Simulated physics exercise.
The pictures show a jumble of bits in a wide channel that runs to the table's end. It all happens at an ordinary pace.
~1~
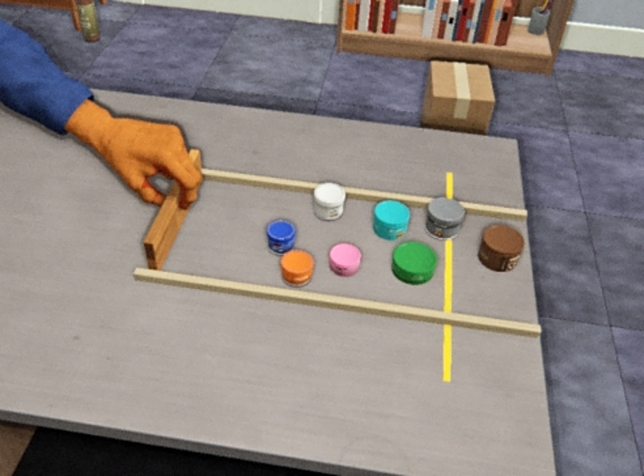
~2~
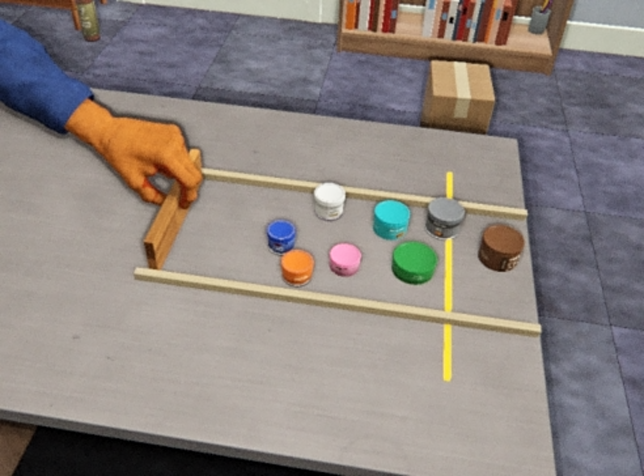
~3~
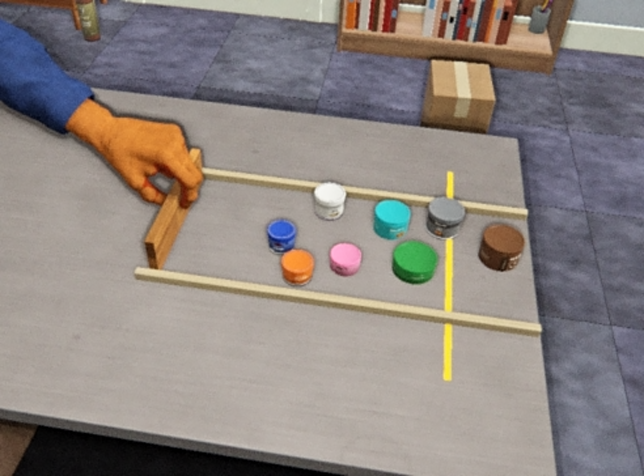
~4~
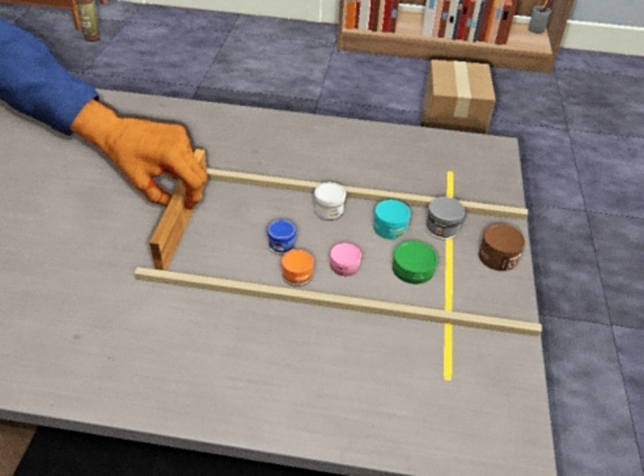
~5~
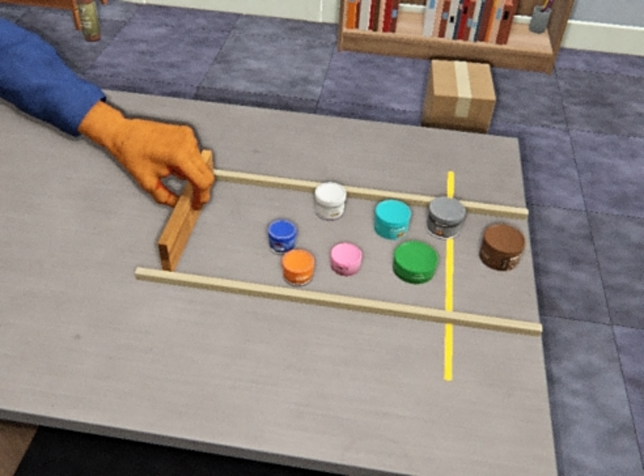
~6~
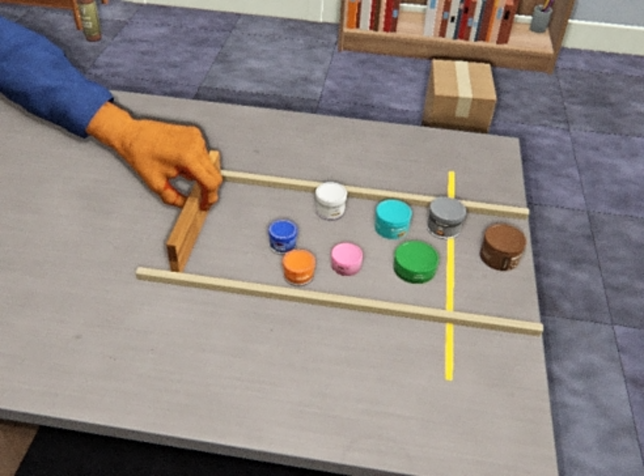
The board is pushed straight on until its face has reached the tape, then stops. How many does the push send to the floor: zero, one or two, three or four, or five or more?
Here the number that fall off is zero.
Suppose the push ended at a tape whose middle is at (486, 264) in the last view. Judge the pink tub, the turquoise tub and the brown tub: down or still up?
The pink tub stays on, the turquoise tub stays on, the brown tub falls.
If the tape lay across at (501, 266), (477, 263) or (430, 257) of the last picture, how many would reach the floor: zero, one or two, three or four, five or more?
In that order: Three or four; one to two; zero.
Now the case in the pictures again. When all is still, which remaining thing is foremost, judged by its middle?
The brown tub ends nearest.
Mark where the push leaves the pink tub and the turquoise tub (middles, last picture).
The pink tub stops around (485, 285); the turquoise tub around (470, 241).
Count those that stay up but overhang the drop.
That would be 1.
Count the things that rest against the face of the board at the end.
In contact: 4.
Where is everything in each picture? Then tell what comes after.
In the first frame, brown tub (500, 249); grey tin (444, 219); green tub (414, 263); board (176, 208); tape (449, 260).
In the second frame, grey tin (444, 219); turquoise tub (391, 220).
In the third frame, green tub (414, 263); orange pot (297, 268).
In the fourth frame, brown tub (501, 248); board (181, 208).
In the fifth frame, grey tin (445, 218); blue pot (282, 238).
In the sixth frame, brown tub (502, 248); grey tin (446, 218); green tub (416, 263); board (196, 210); tape (450, 259).
Soon after, none off yet; brown tub at rest near (502, 248); grey tin at rest near (446, 218); green tub at rest near (416, 263).
Then, none off yet; brown tub at rest near (504, 247); grey tin moving near (456, 219); green tub moved about its own width near (471, 266).
At rest, the number that fall off is zero.
